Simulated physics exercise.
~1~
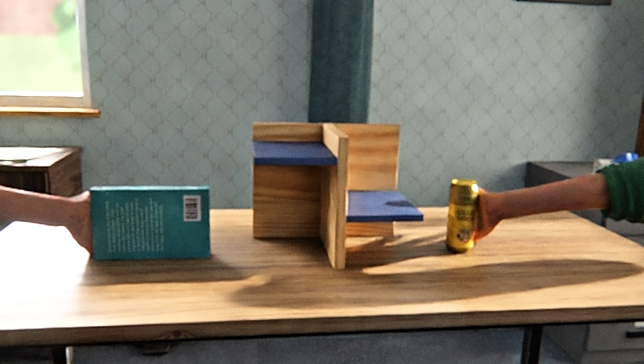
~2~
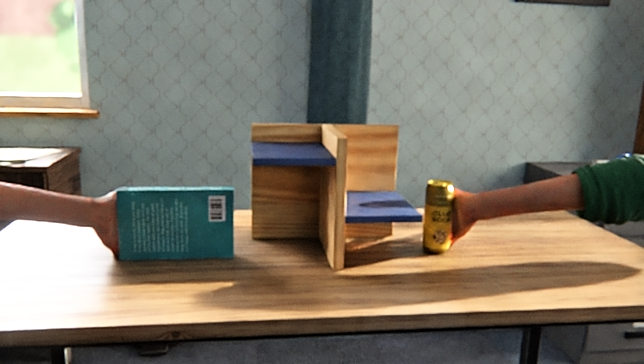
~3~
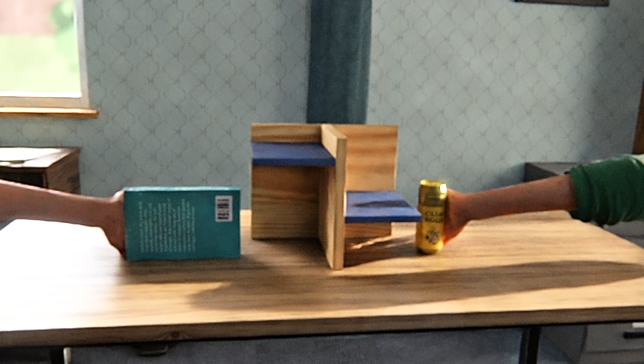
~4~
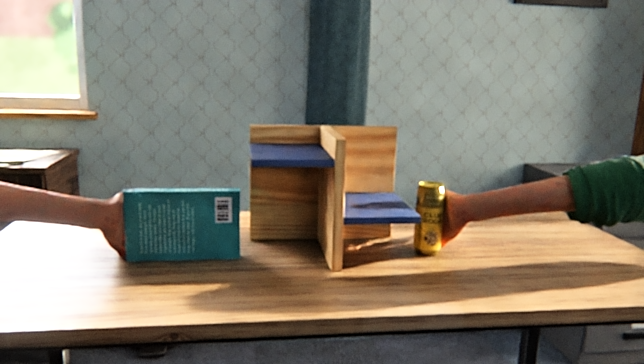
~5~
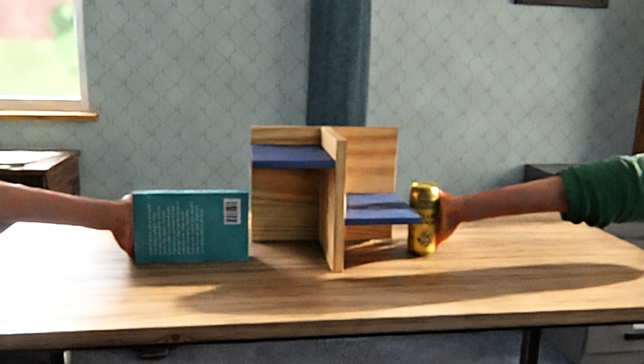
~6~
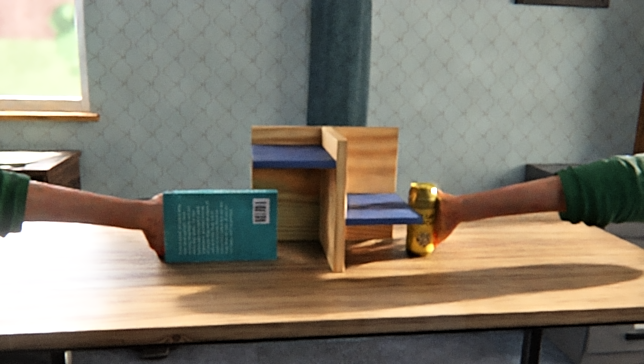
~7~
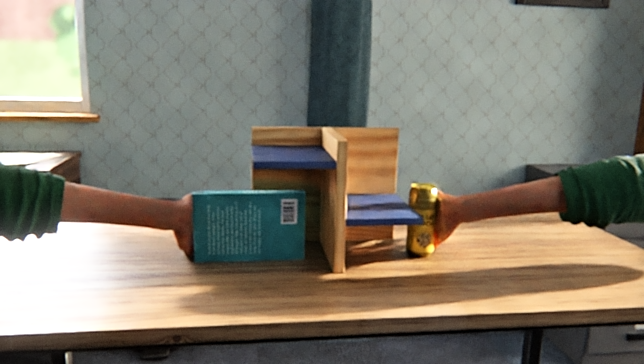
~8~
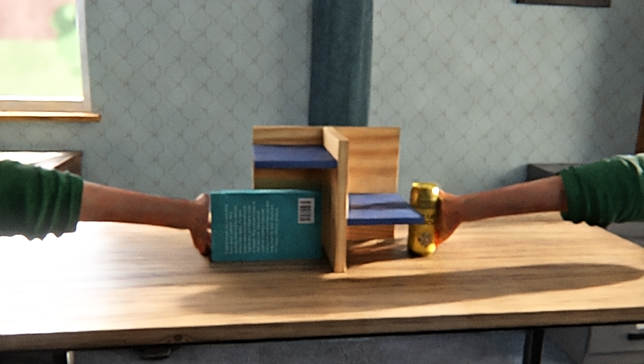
The video shows two hands pushing a turquoise book and an upright yellow can from opposite sides toward a wooden rack with blue shelves; the book slides rightward beneath the left shelf, while the can moves left and stops at the right shelf's edge.
